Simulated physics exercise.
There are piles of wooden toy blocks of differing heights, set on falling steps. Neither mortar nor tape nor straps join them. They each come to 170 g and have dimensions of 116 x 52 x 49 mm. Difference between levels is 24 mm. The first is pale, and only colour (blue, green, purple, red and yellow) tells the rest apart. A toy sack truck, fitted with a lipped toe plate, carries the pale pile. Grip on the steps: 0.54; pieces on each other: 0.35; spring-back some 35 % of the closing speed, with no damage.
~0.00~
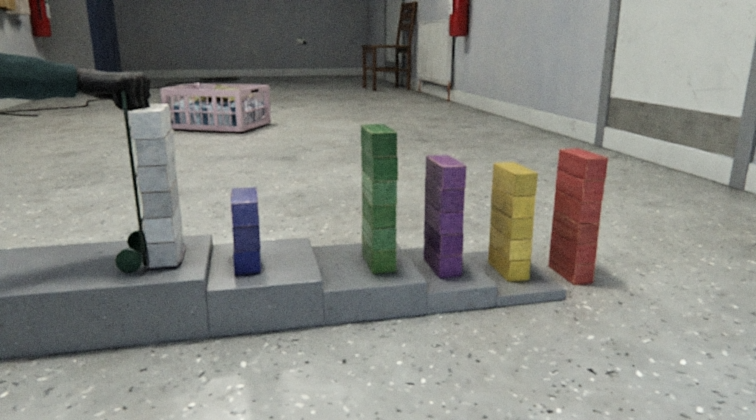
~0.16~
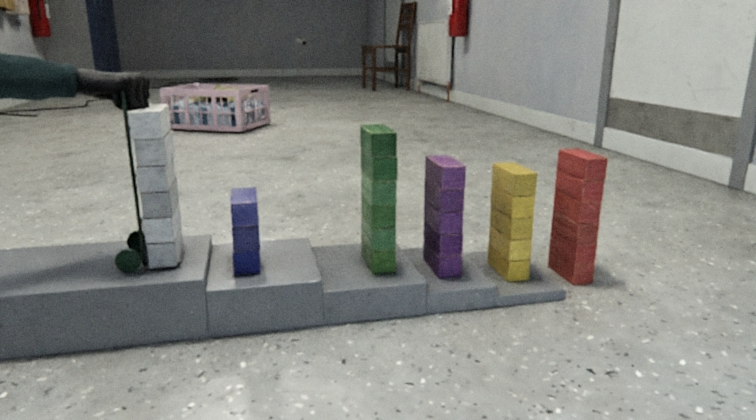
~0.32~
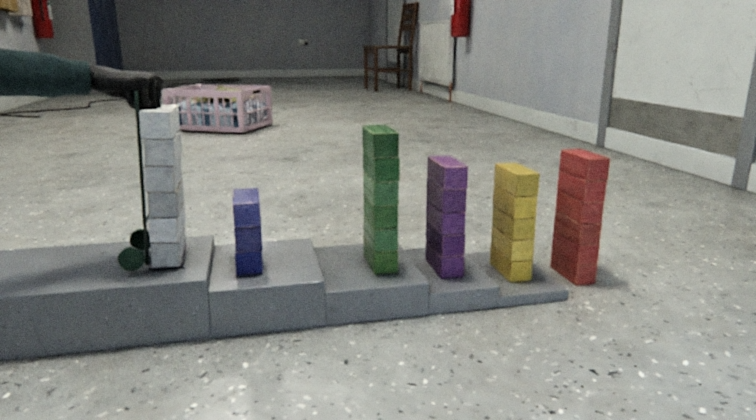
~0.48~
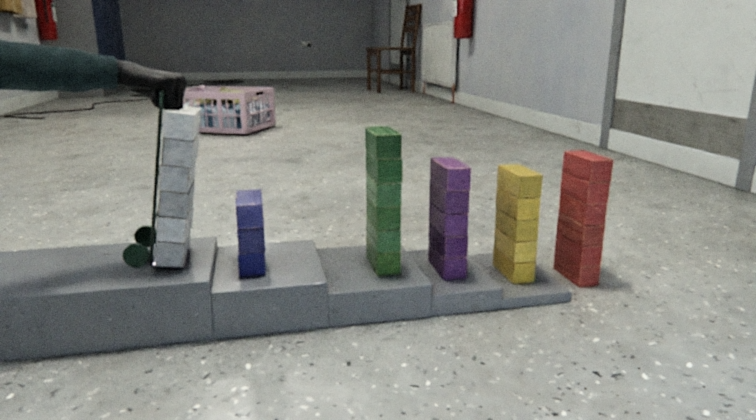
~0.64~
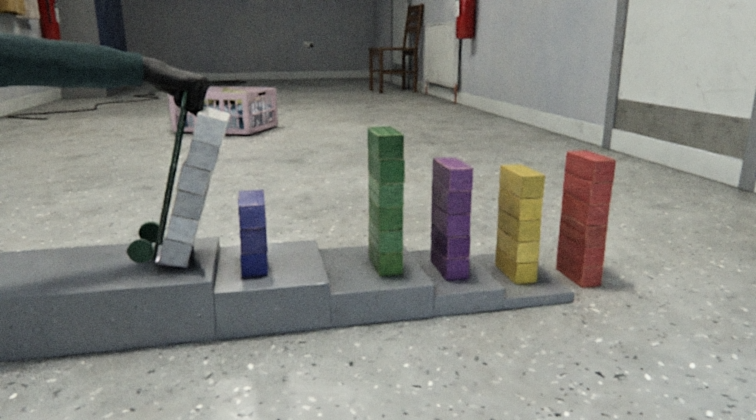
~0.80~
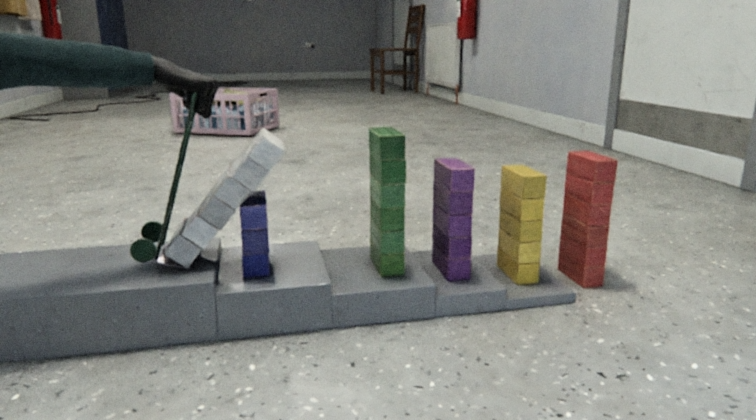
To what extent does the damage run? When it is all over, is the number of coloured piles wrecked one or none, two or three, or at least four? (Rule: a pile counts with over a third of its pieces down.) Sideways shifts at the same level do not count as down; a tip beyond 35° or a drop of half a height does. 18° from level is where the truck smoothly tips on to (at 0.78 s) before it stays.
The wreck count is one or none.
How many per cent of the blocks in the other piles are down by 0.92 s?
0 percent by then.
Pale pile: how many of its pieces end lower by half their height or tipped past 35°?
6 pieces.
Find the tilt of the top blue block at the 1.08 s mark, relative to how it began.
Roughly 25°.
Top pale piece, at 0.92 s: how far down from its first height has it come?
Roughly 18 cm lower.
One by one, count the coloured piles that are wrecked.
Tally: 1.
Around 0.92 s, 6 of the pale pile down; none of the 25 other blocks down, 3 disturbed; top blue block tipped 5°.
Around 1.08 s, 6 of the pale pile down; none of the 25 other blocks down, 5 disturbed; top blue block tipped 24°, 19 mm lower.
Finally (1.8 s), 6 of the pale pile down; 2 of the 25 other blocks down; top blue block on its side; top green block unmoved. Wrecked, blue. Seen by the last camera, middles, top blue block near (319, 252), top green block near (388, 143).
